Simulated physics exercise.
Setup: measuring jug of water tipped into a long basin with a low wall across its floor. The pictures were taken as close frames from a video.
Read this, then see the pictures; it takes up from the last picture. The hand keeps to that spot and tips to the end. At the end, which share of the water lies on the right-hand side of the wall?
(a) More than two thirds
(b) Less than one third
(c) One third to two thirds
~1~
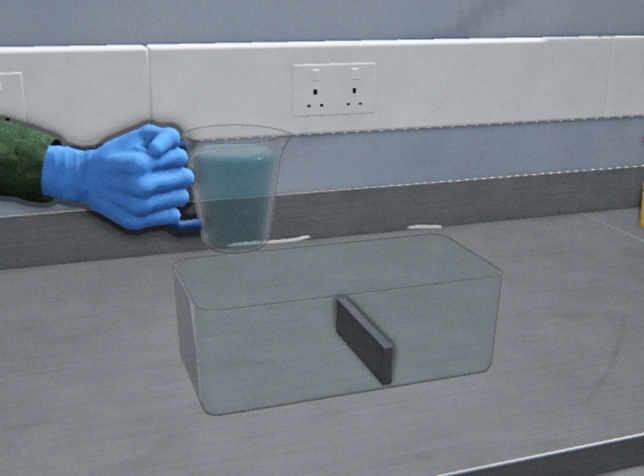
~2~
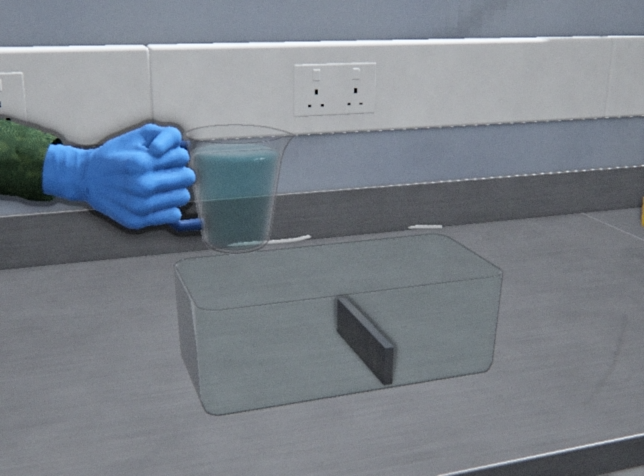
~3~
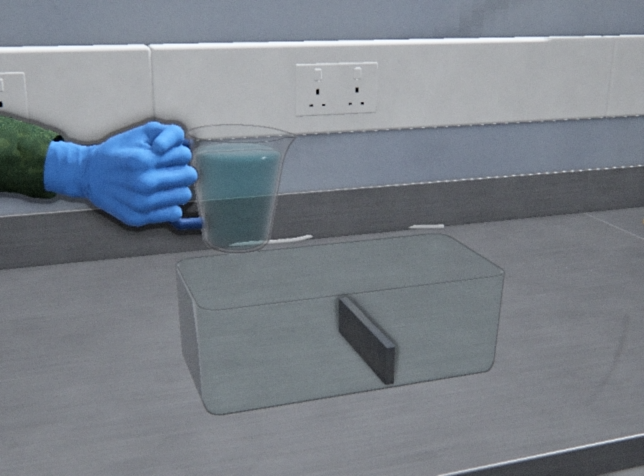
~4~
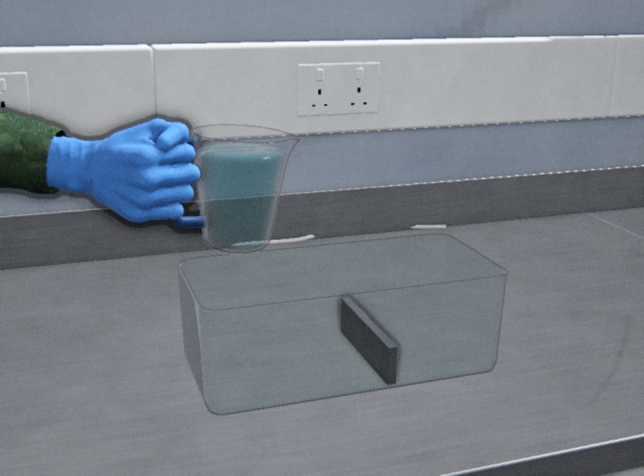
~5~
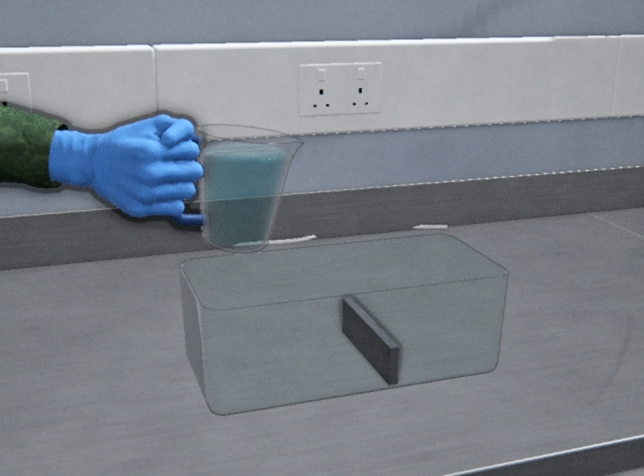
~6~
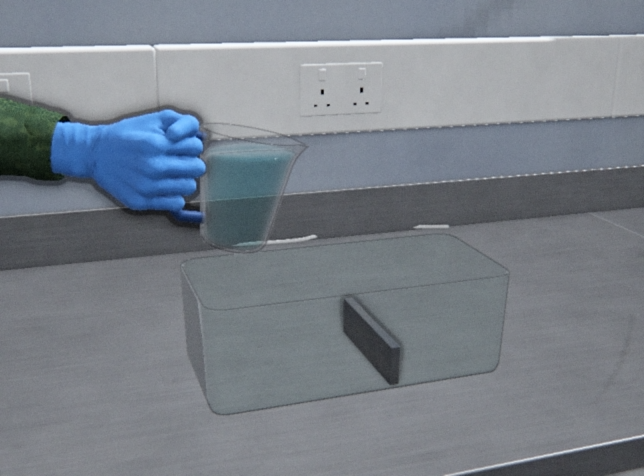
Option b: Less than one third.
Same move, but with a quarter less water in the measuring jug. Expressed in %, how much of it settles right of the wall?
Roughly 5 %.
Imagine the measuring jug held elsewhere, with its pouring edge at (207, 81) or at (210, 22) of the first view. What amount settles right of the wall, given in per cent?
5 % and 5 %.
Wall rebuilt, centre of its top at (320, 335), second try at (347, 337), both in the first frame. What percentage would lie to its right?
Near 90 % and 65 %.
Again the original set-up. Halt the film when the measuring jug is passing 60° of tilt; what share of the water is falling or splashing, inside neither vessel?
Around 15 in a hundred, more or less.
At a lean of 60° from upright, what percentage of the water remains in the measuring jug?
Some 80 per cent has not yet come out.
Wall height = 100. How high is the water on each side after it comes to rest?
About 30 per cent on the left and 10 per cent on the right.
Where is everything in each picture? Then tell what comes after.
The first frame shows tilt 0°; pouring edge (292, 133); surface from (189, 153) to (277, 147); the long basin's rim runs from (184, 286) to (472, 254); the wall's top is at (363, 322).
The second frame shows tilt 0°; pouring edge (294, 133); surface from (190, 152) to (278, 148).
The third frame shows tilt 2°; pouring edge (296, 134); surface from (192, 152) to (280, 148).
The fourth frame shows tilt 4°; pouring edge (300, 136); surface from (197, 152) to (284, 150).
The fifth frame shows tilt 7°; pouring edge (304, 140); surface from (199, 153) to (288, 148).
The sixth frame shows tilt 11°; pouring edge (308, 144); surface from (203, 153) to (294, 149).
A moment on, the measuring jug is tipped part way and 79 per cent is still to pour, 6 is left of the wall and 2 right of it.
Next, the measuring jug is tipped on its side and 24 per cent is still to pour, 47 is left of the wall and 17 right of it.
Then the measuring jug is tipped right over and 0 per cent is still to pour, 81 is left of the wall and 18 right of it.
Later the measuring jug is tipped right over and 0 per cent is still to pour, 81 is left of the wall and 18 right of it.
Finally, 81 per cent lies left of the wall, 18 right of it and 1 outside.
